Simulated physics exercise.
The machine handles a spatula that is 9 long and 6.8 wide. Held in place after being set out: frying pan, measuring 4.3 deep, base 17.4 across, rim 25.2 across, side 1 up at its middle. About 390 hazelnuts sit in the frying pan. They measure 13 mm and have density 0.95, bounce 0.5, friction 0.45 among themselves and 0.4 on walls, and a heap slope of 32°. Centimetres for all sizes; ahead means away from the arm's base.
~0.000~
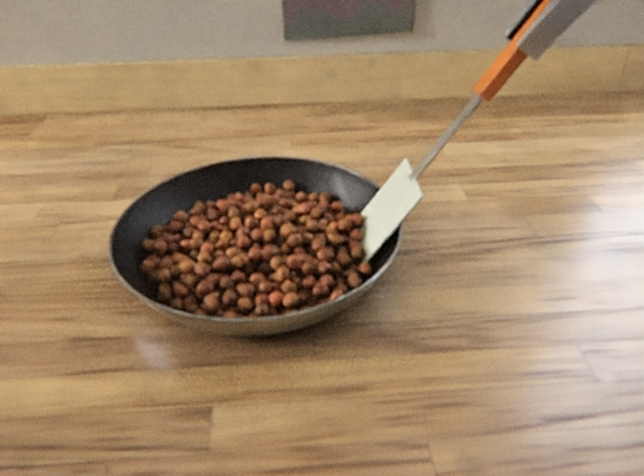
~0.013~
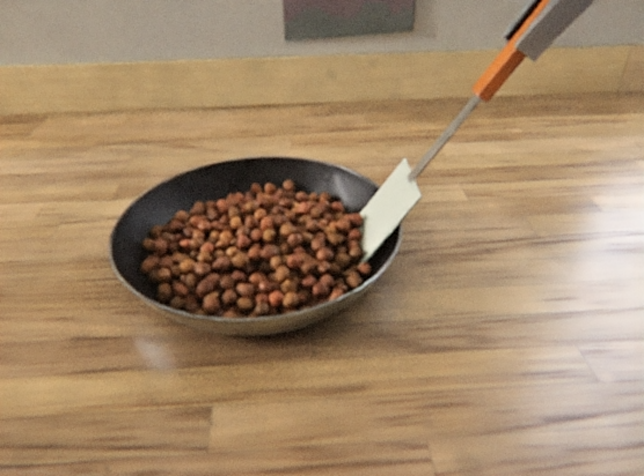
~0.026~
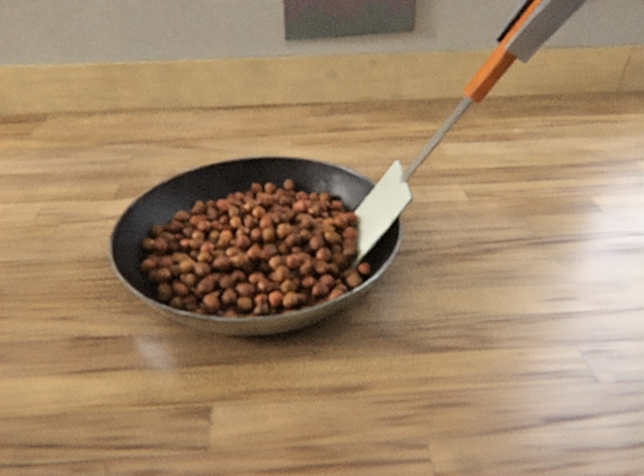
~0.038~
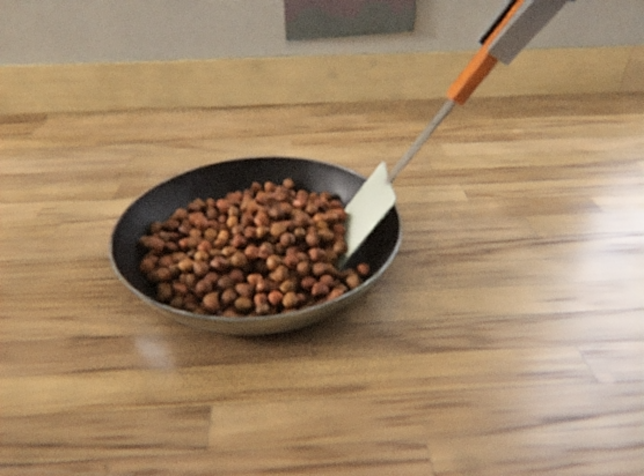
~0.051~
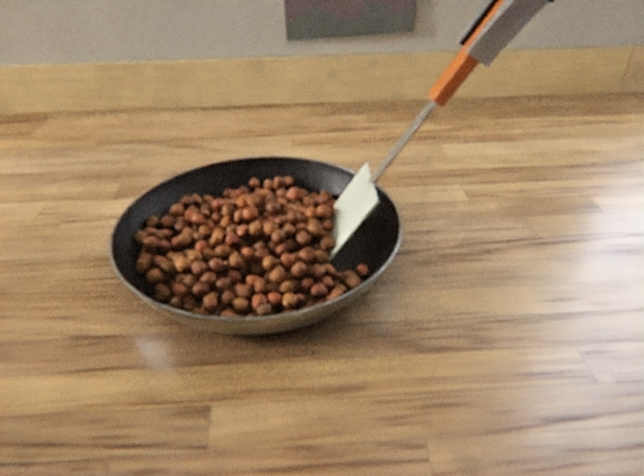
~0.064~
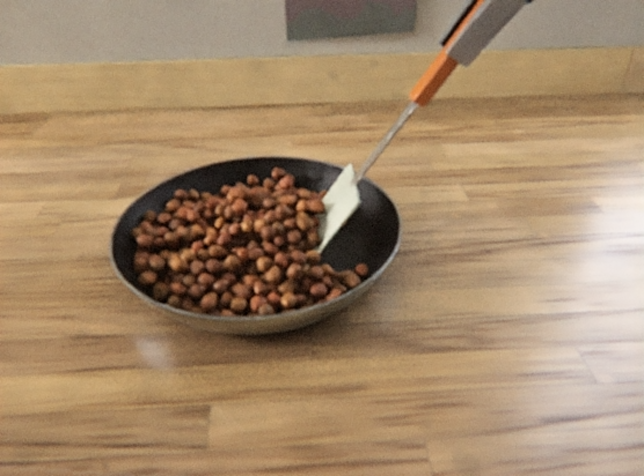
In a dark frying pan on a wooden surface, a spatula pushes brown hazelnuts left.
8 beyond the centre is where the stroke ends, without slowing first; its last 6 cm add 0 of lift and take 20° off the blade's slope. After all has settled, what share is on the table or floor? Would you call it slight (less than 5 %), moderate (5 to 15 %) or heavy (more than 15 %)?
I would call it moderate, 5 to 15 %.
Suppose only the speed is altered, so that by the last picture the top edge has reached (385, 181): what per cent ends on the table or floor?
Roughly 0 per cent.
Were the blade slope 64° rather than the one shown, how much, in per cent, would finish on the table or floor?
Near 15 %.
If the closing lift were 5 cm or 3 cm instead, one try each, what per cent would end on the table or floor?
Roughly 20 per cent, then 20 per cent.
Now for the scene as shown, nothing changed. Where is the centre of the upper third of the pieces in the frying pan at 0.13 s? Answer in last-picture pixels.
Near pixel (206, 224).
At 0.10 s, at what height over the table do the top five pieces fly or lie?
7 cm.
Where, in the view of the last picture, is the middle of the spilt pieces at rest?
Around (73, 267).
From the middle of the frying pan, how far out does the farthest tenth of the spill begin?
I'd put it at about 25 centimetres.
After 0.10 s, sloping 56°, highest piece 8 above the table; 389 in the frying pan.
After 0.13 s, sloping 50°, highest piece 10 above the table; 388 in the frying pan, 1 on the blade or in flight.
After 0.34 s, sloping 36°, highest piece 6 above the table; 353 in the frying pan, 31 on the table or floor, 5 on the blade or in flight.
After 1.39 s, sloping 36°, highest piece 5 above the table; 353 in the frying pan, 36 on the table or floor.
At rest, 353 in the frying pan, 36 on the table or floor. That is 9 % on the table or floor.
